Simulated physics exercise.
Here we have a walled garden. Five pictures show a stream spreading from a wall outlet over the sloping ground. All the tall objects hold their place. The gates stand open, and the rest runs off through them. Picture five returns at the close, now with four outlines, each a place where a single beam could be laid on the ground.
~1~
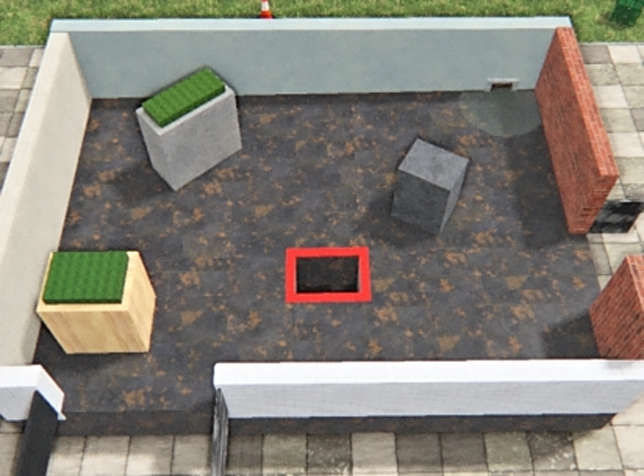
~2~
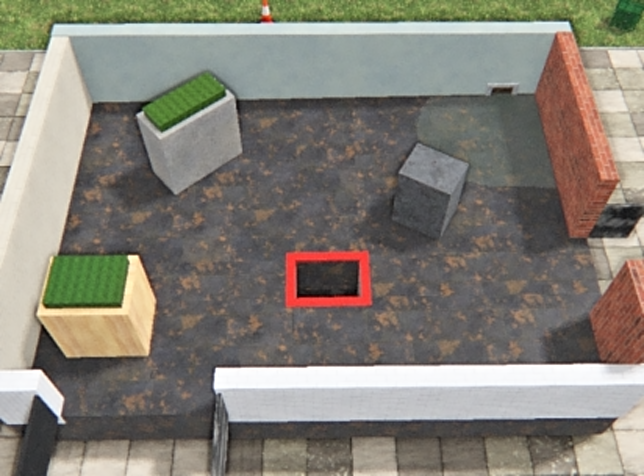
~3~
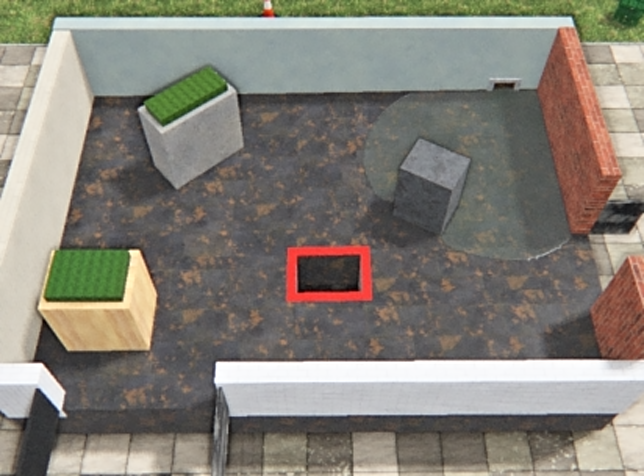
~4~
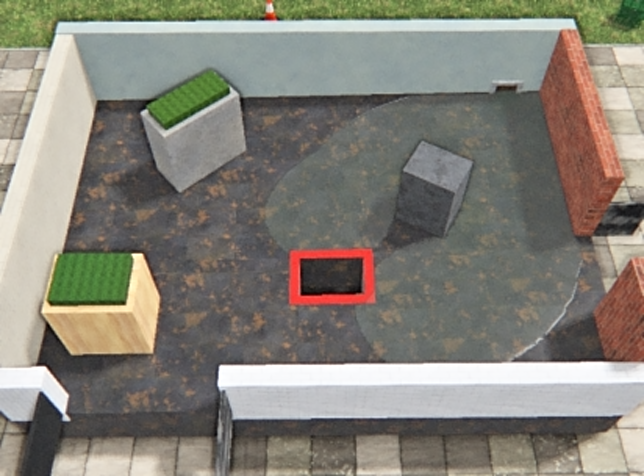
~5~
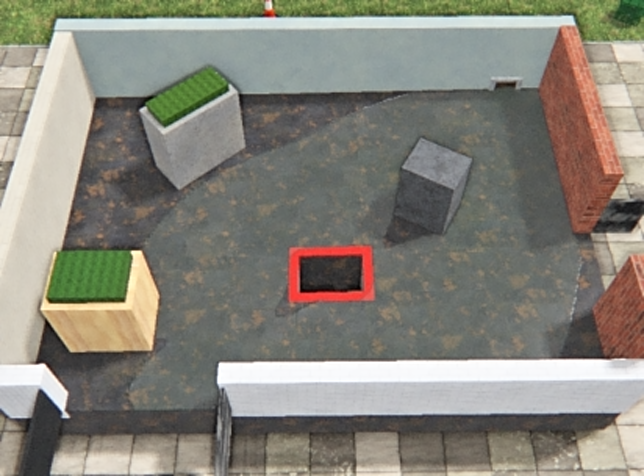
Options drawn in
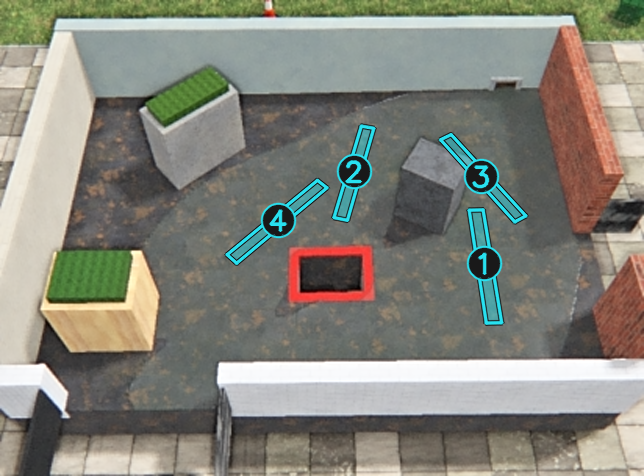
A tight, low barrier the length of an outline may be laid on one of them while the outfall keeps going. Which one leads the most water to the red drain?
Take 2.
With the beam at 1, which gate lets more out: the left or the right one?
More leaves on the left.
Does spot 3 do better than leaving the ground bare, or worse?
It is worse.
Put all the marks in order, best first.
Best to worst: 2, 4, 1, 3.
On the marked copy, 1 from (494, 322) to (476, 210); 2 from (340, 218) to (367, 127); 3 from (445, 137) to (520, 218); 4 from (231, 258) to (322, 184).
Choosing 1, about 11 % of the stream goes into the red drain, about 89 % out by the gates.
Choosing 2, about 31 % of the stream goes into the red drain, about 68 % out by the gates.
Choosing 3, about 6 % of the stream goes into the red drain, about 94 % out by the gates.
Choosing 4, about 17 % of the stream goes into the red drain, about 83 % out by the gates.
